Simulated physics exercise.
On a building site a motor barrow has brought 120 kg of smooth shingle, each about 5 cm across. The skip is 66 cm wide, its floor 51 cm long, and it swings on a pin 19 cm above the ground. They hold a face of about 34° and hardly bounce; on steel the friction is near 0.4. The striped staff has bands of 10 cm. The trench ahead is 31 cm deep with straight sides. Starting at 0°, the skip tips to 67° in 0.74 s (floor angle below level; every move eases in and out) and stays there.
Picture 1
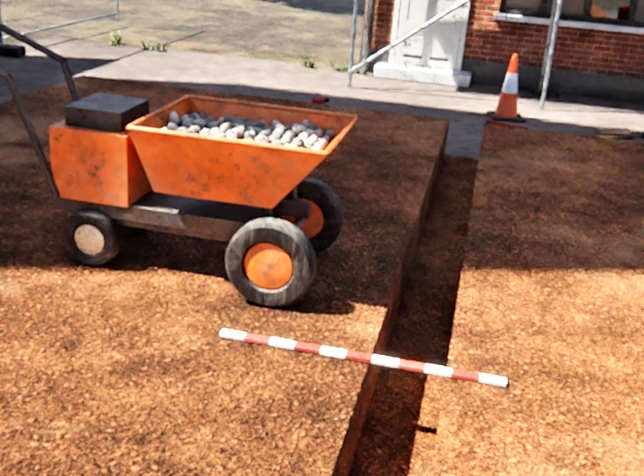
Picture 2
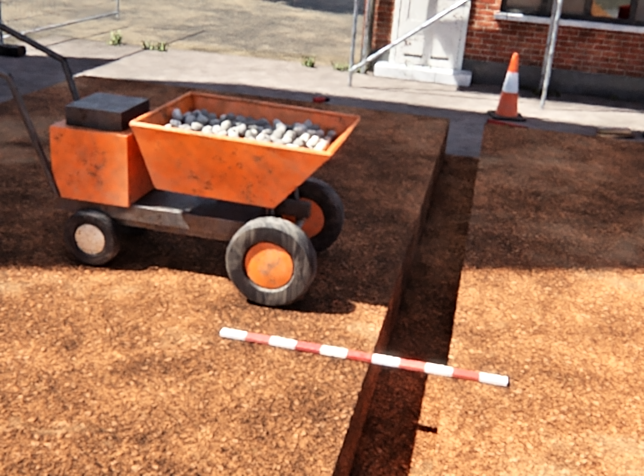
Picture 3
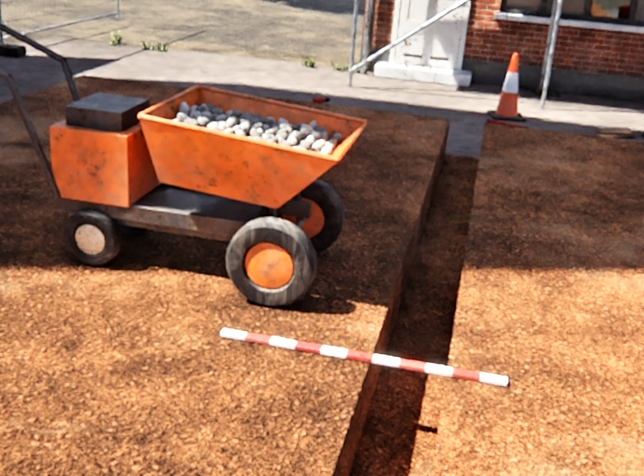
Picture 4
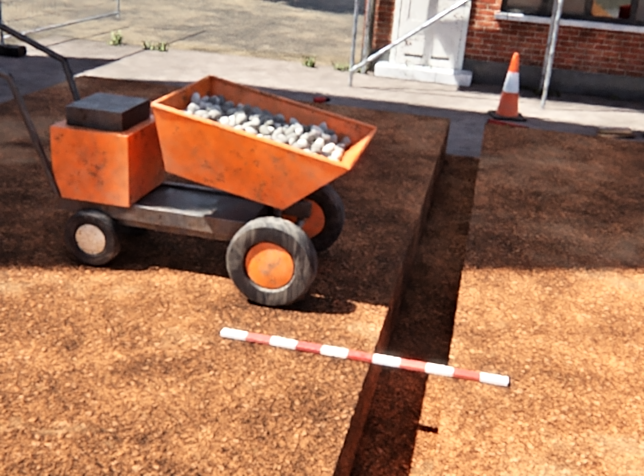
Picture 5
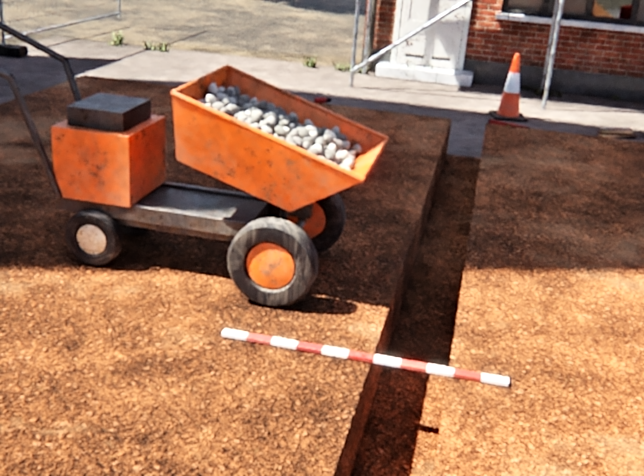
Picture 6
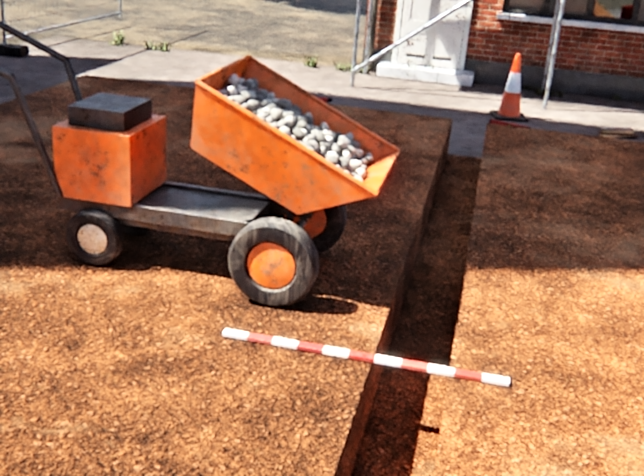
To begin with, an orange motor barrow stands beside a straight-sided trench, its skip level and loaded with smooth grey stones, a red-and-white staff lying in front. The skip then tilts steadily, its rear rising and its lip lowering to the right, while the stones stay inside and the wheels remain still.
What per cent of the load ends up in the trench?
Close to 56 in a hundred.
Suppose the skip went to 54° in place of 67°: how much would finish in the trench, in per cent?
In that case some 45 per cent.
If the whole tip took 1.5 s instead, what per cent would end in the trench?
Then about 70 per cent.
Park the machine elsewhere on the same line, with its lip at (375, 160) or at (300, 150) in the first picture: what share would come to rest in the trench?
About 20 and 80 per cent.
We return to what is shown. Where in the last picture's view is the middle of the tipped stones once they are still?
Their middle is at about (449, 334).
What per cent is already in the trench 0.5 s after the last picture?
Some 20 per cent.
Then, 0.2 s after the last picture the floor is at 56°, 100 % in the skip; the foremost stones are at (395, 229).
Then, 0.5 s after the last picture the floor is at 67°, 70 % in the skip, 21 % in the trench, 9 % past the trench; the foremost stones are at (484, 302).
Then, 0.9 s after the last picture the floor is at 67°, 23 % in the skip, 33 % in the trench, 44 % past the trench; the foremost stones are past the picture's edge.
Then, 2.8 s after the last picture the floor is at 67°, 0 % in the skip, 56 % in the trench, 44 % past the trench; the foremost stones are past the picture's edge.
